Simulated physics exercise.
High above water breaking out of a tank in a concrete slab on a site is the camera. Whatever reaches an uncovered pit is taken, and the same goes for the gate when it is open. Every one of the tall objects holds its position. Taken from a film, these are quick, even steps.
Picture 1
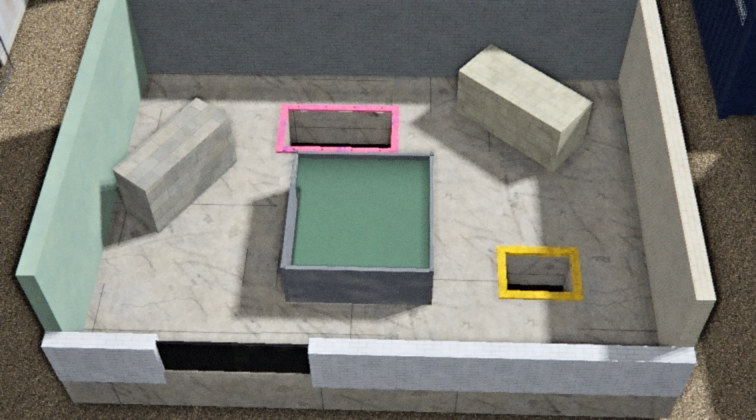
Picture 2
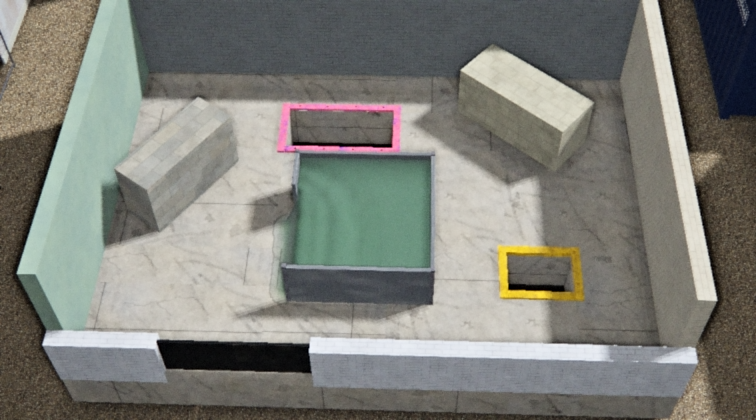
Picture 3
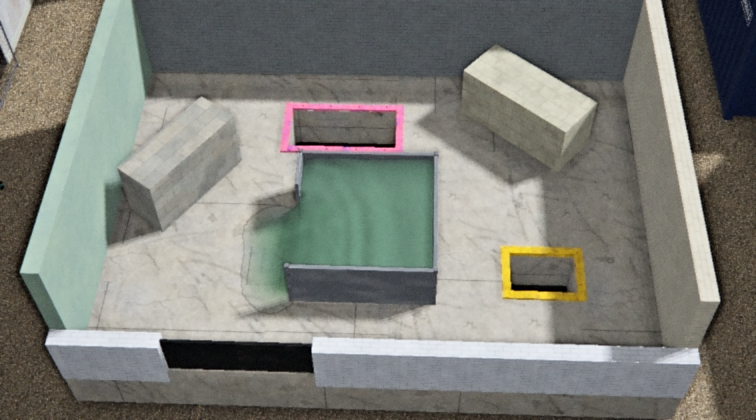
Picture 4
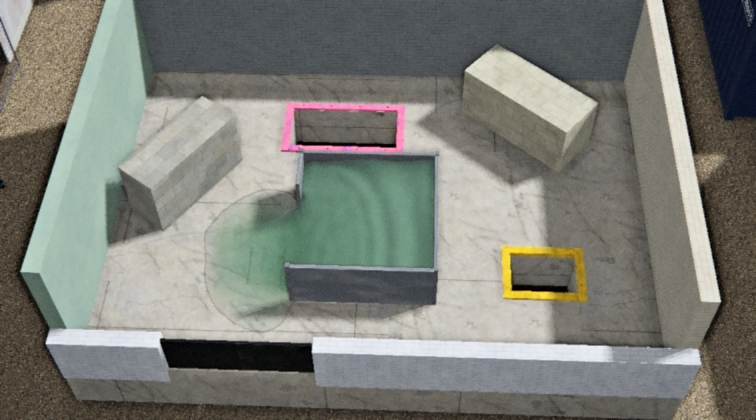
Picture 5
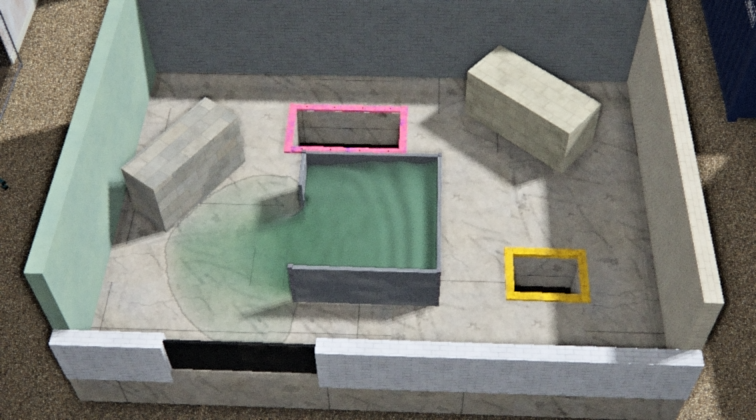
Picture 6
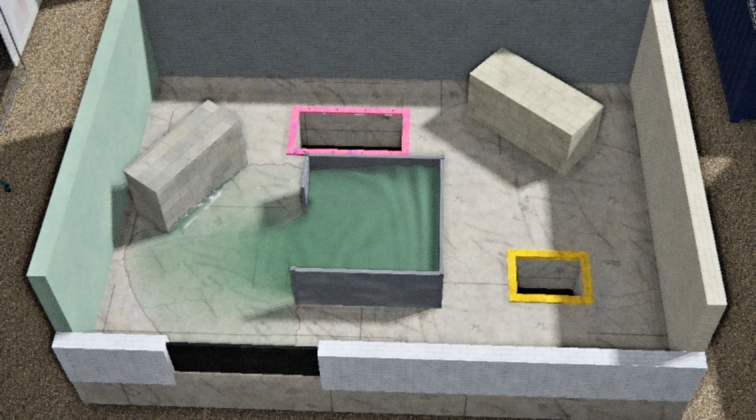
On a walled concrete slab, green water pours from a tank's left side and spreads leftward.
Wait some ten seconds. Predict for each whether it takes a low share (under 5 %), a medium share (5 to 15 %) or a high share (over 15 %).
Prediction: The gate takes a low share; the pink pit takes a medium share; the yellow pit takes a low share.
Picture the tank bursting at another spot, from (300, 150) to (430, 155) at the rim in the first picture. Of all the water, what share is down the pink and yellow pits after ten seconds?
Per cent: Pink 55, yellow 0.
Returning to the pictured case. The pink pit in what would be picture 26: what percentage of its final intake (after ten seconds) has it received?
I'd put it at 10 percent.
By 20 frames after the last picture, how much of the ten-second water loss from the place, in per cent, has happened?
Close to 5 per cent.
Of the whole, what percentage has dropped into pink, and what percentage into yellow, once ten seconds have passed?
About 10 and 0 per cent.
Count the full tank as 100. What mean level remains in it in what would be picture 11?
I'd say around 60 per cent.
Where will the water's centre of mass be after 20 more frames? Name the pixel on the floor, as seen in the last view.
Somewhere near (248, 254).
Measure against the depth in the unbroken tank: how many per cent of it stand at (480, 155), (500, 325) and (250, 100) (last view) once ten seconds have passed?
6, 6 and 8 in a hundred, in turn.
A moment on, water covers 25 % of the floor; the gate 0 %, the pink pit 0 %, the yellow pit 0 %.
Next, water covers 30 % of the floor; the gate 0 %, the pink pit 0 %, the yellow pit 0 %.
Then, water covers 45 % of the floor; the gate 0 %, the pink pit 1 %, the yellow pit 0 %.
Later, water covers 75 % of the floor; the gate 0 %, the pink pit 6 %, the yellow pit 0 %.
In the end, water covers 100 % of the floor; the gate 0 %, the pink pit 10 %, the yellow pit 1 %.
